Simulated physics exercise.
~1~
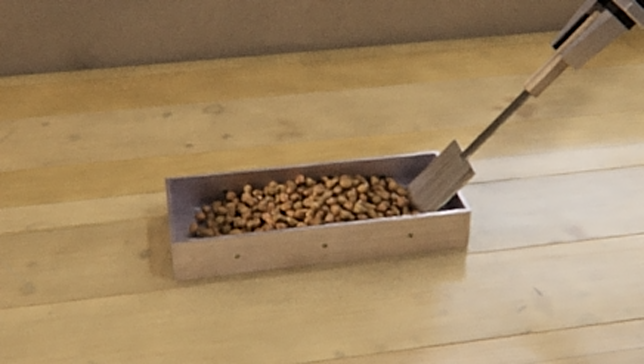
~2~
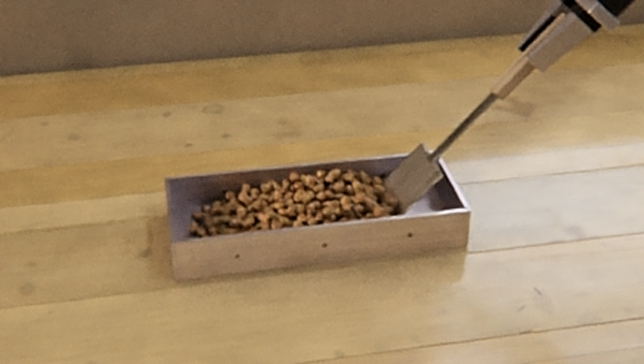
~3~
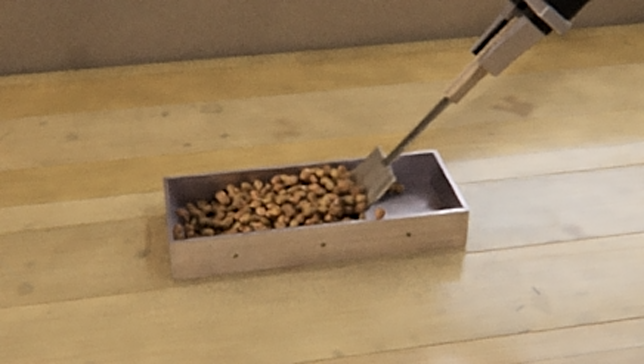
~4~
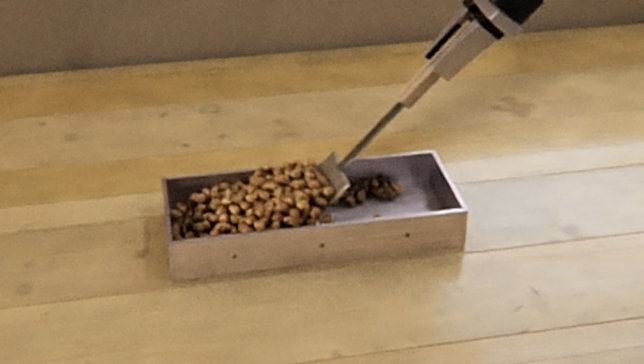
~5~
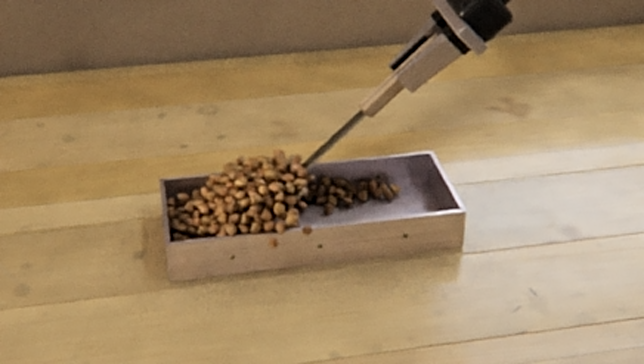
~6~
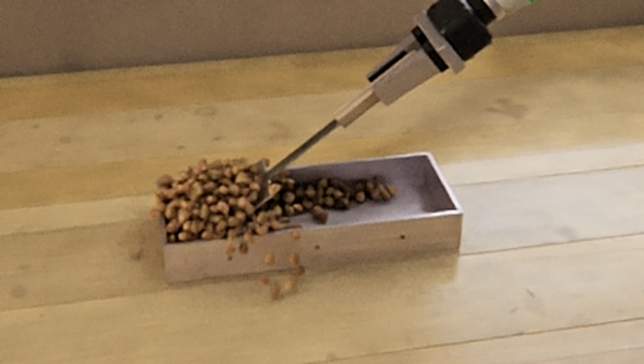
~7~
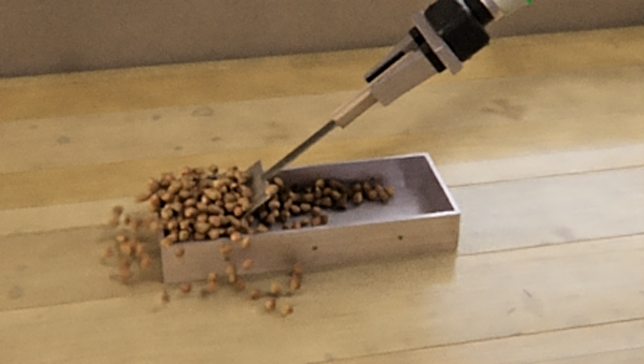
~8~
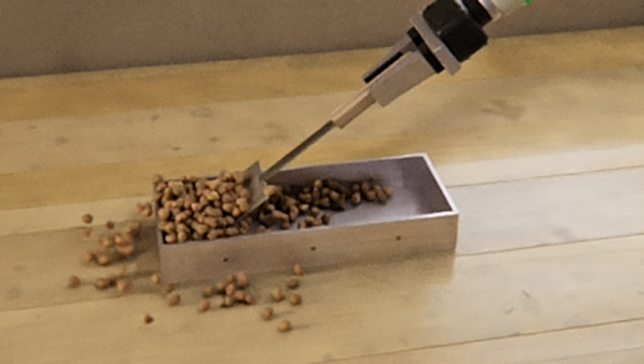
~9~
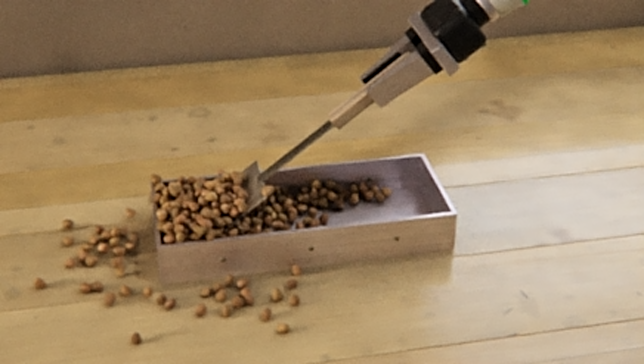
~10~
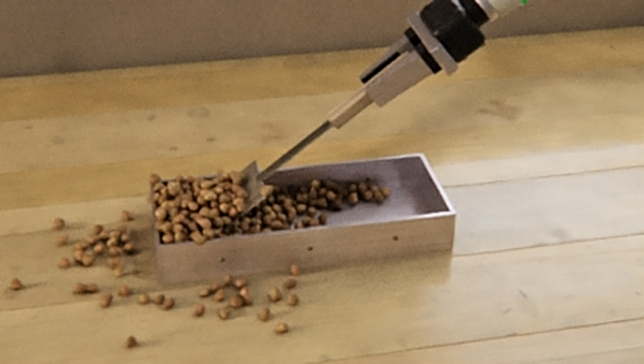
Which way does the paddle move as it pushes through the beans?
The paddle moves to the left, pushing the beans toward the left end of the trough.
On a wooden floor, a robot's paddle pushes beans along a trough, spilling some outside.
